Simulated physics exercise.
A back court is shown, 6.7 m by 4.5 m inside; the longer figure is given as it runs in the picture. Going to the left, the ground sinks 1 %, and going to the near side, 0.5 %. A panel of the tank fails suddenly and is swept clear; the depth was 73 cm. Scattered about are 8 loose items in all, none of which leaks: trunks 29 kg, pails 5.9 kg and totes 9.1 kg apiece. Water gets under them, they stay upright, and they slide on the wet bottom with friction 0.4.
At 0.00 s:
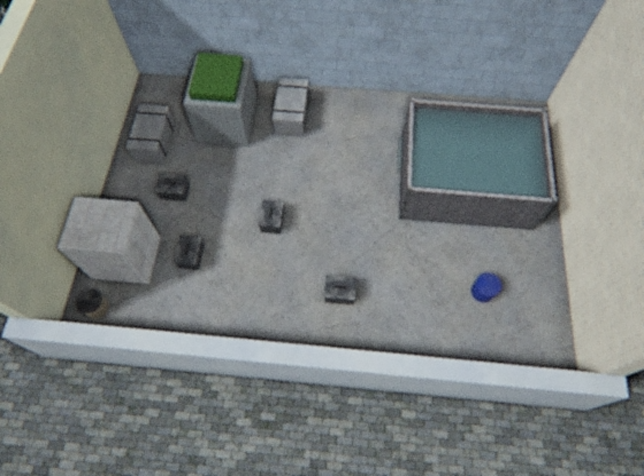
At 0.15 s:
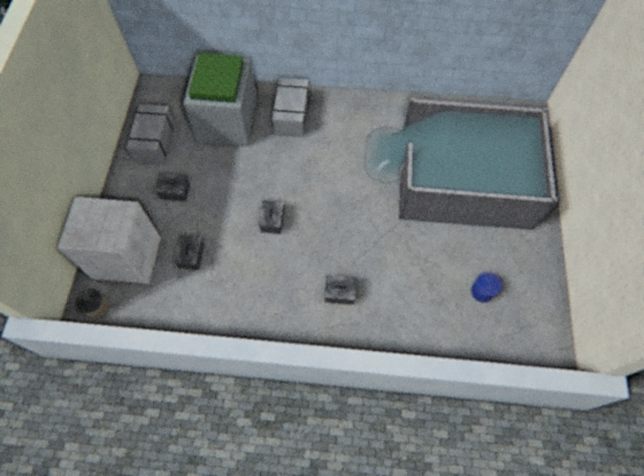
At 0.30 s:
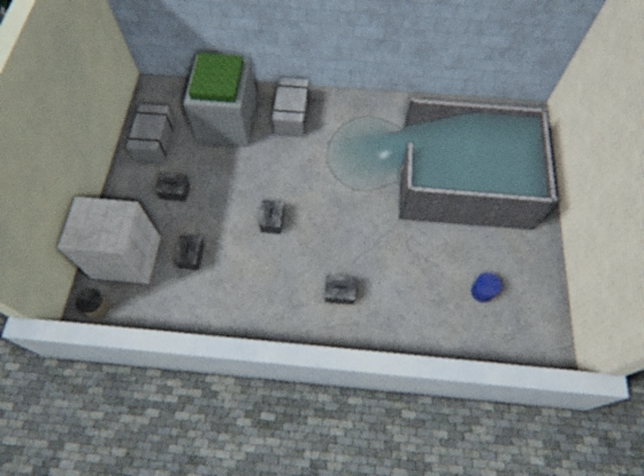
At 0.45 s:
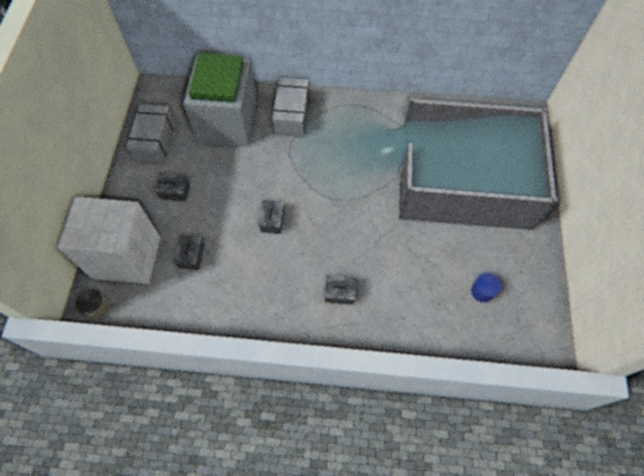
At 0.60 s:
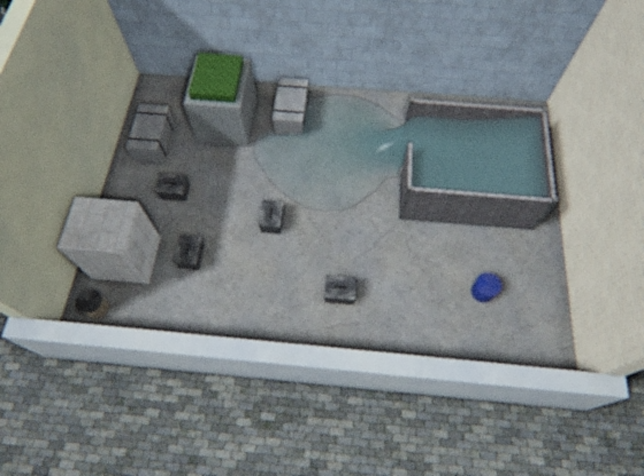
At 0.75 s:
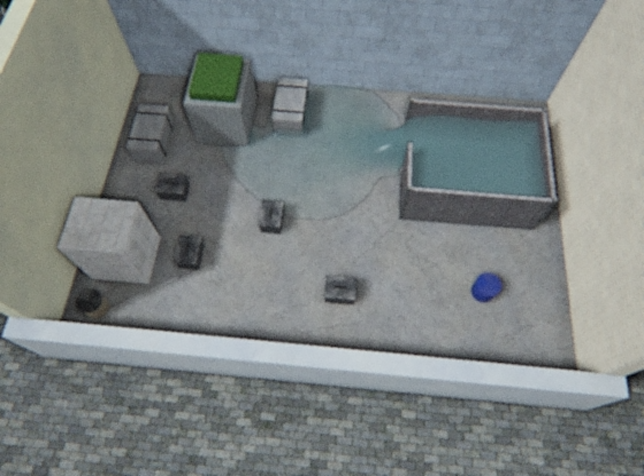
In the video, water pours from the left side of a raised tank in a walled court and spreads leftward across the grey ground in a widening rounded sheet, while the blue pail and the scattered blocky items stay still.
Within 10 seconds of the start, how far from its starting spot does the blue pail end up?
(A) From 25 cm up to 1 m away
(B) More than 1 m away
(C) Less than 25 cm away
Less than 25 cm away.
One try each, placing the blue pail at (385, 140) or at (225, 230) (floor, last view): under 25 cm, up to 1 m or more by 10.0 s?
At the first spot it winds up far off; at the second it winds up far off.
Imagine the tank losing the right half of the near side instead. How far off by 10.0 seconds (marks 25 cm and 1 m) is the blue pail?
Then the blue pail gets carried off.
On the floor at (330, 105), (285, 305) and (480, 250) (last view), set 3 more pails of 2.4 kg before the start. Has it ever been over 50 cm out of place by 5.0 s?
Answers, first to last: Exceeding, not exceeding, not exceeding.
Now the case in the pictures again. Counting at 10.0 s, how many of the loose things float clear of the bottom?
4.
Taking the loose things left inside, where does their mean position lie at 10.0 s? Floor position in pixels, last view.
(304, 277).
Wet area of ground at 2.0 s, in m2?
About 14 m2 is covered.
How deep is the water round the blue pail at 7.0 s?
Around 3 cm.
After 2.0 s the blue pail is near (489, 284), 0.0 m from its start, aground; 1 afloat.
After 4.5 s the blue pail is near (489, 284), 0.0 m from its start, aground; 5 afloat.
After 7.0 s the blue pail is near (489, 284), 0.0 m from its start, aground; 6 afloat.
After 10.0 s the blue pail is near (489, 284), 0.0 m from its start, aground; 4 afloat.
